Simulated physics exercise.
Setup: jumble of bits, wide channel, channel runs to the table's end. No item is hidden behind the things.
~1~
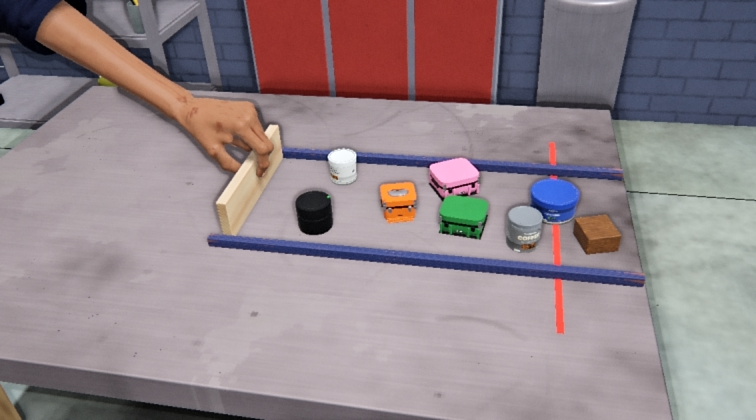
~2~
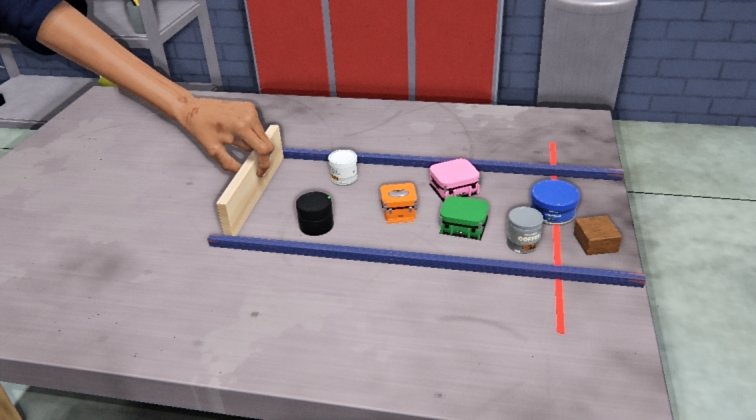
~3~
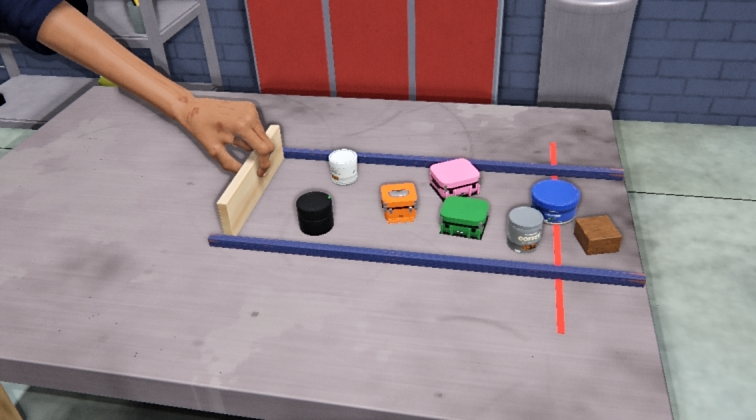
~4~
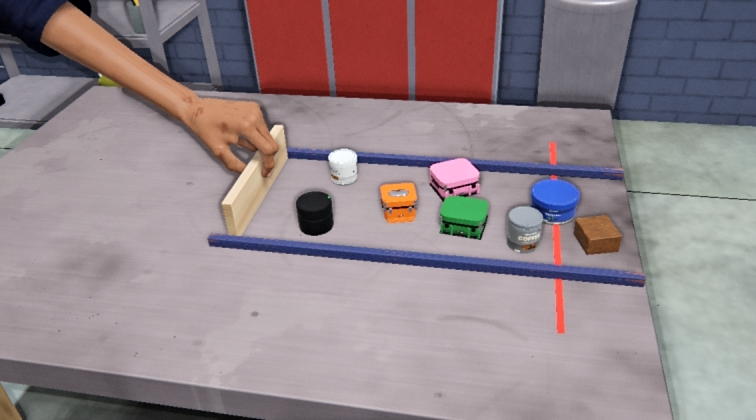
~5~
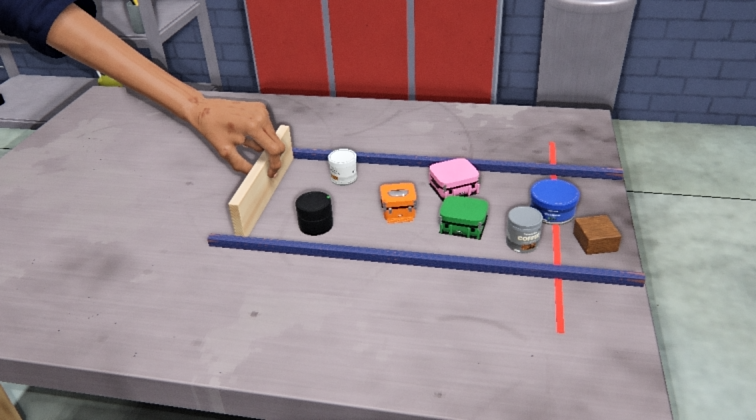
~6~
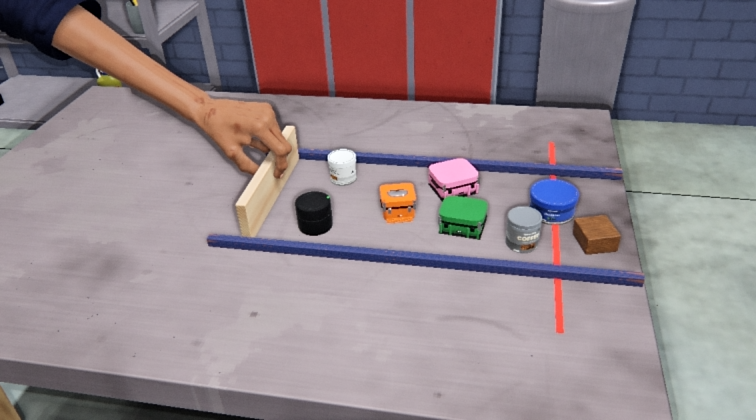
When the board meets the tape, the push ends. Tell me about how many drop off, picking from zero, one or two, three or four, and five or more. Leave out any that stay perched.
What falls is a single one or two.
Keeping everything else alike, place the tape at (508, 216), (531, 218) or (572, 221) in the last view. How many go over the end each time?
Counts per try, in order: 0 / 0 / 2.
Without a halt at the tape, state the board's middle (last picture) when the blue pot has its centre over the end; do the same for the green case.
Middle: Roughly (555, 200); roughly (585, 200).
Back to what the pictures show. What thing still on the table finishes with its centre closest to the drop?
Answer: The blue pot.
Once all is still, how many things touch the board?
Number in contact with it: 3.
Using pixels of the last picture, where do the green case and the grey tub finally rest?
The first sits around (606, 229), while the other sits around (610, 253).
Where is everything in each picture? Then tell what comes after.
Brown block (596, 235); blue pot (553, 202); grey tub (524, 230); board (253, 178); tape (555, 219), in the first picture.
Blue pot (554, 202); black lid (315, 214), in the second picture.
Grey tub (524, 230); orange case (399, 203), in the third picture.
Brown block (597, 235); green case (464, 218), in the fourth picture.
Blue pot (554, 202); white pot (343, 167), in the fifth picture.
Brown block (596, 235); blue pot (553, 202); grey tub (523, 230); board (270, 180); tape (555, 219), in the sixth picture.
Early on, none off yet; brown block at rest near (596, 235); blue pot at rest near (553, 202); grey tub at rest near (523, 230).
A while later, none off yet; brown block moving near (604, 235); blue pot travelled about its own width near (583, 208); grey tub travelled about its own width near (573, 248).
Finally, the number that fall off is one or two; lost, brown block.
